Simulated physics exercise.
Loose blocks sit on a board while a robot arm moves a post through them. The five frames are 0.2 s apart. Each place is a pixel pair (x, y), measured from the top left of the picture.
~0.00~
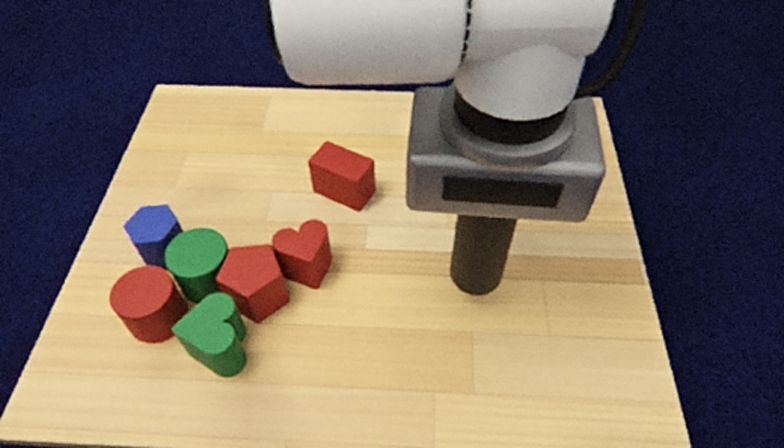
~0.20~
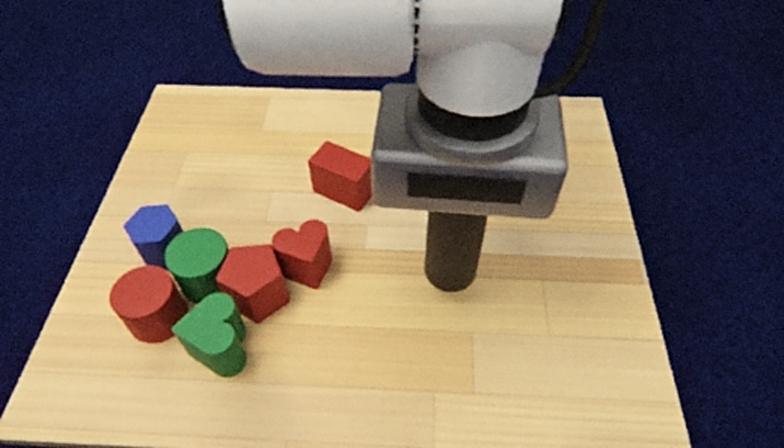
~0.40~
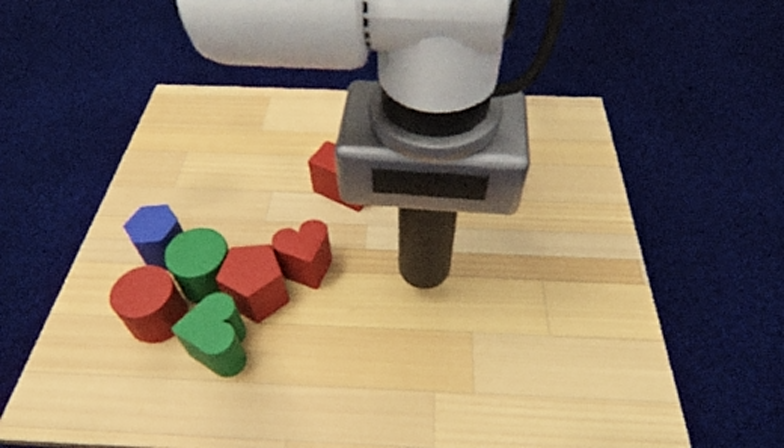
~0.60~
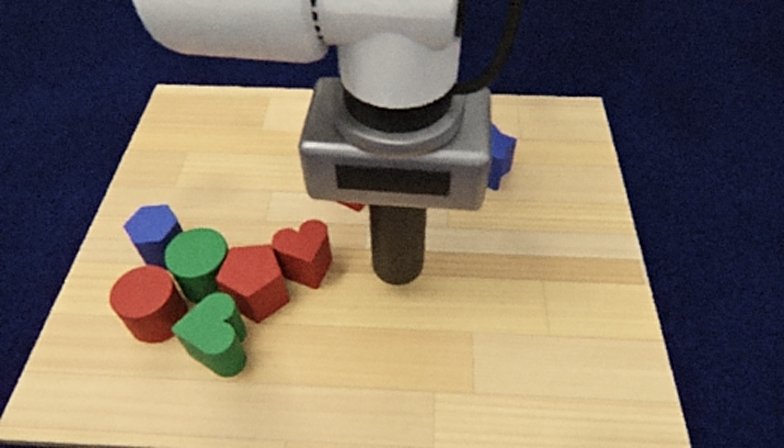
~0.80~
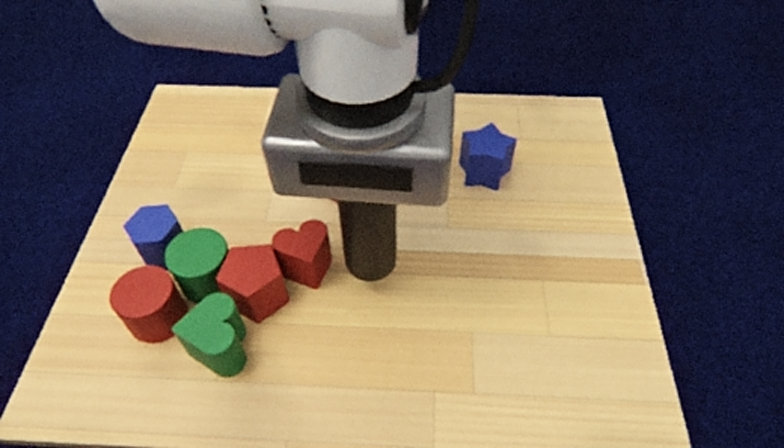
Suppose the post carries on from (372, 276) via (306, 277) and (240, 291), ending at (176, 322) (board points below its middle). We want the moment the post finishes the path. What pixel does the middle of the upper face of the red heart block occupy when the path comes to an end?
Top centre: (247, 218).
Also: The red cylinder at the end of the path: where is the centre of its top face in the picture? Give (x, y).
I'd guess (43, 325).
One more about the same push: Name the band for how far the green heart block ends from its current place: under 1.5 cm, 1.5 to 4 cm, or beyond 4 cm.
Covers 1.5 to 4 cm.
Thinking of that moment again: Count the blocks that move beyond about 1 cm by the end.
Going by the path, three or more of them shift by more than about 1 cm.
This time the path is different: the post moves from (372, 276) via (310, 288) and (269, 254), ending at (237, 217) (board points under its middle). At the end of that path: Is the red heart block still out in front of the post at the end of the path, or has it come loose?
It stays ahead.
On the path given first. One third of the way, post at (301, 263); red cylinder at (132, 293); green cylinder at (183, 252); red pentagon at (240, 268), turned 20° anticlockwise; red heart block at (266, 223), turned 20° clockwise.
Two thirds of the way, post at (233, 277); red cylinder at (99, 304); green cylinder at (134, 254); green heart block at (179, 344), turned 75° anticlockwise; red pentagon at (173, 289); red heart block at (247, 218), turned 50° clockwise.
At the end, post at (167, 309); red cylinder at (43, 325); green cylinder at (126, 255); green heart block at (173, 351), turned 100° anticlockwise; red pentagon at (105, 332), turned 25° anticlockwise; red heart block at (247, 218), turned 50° clockwise.
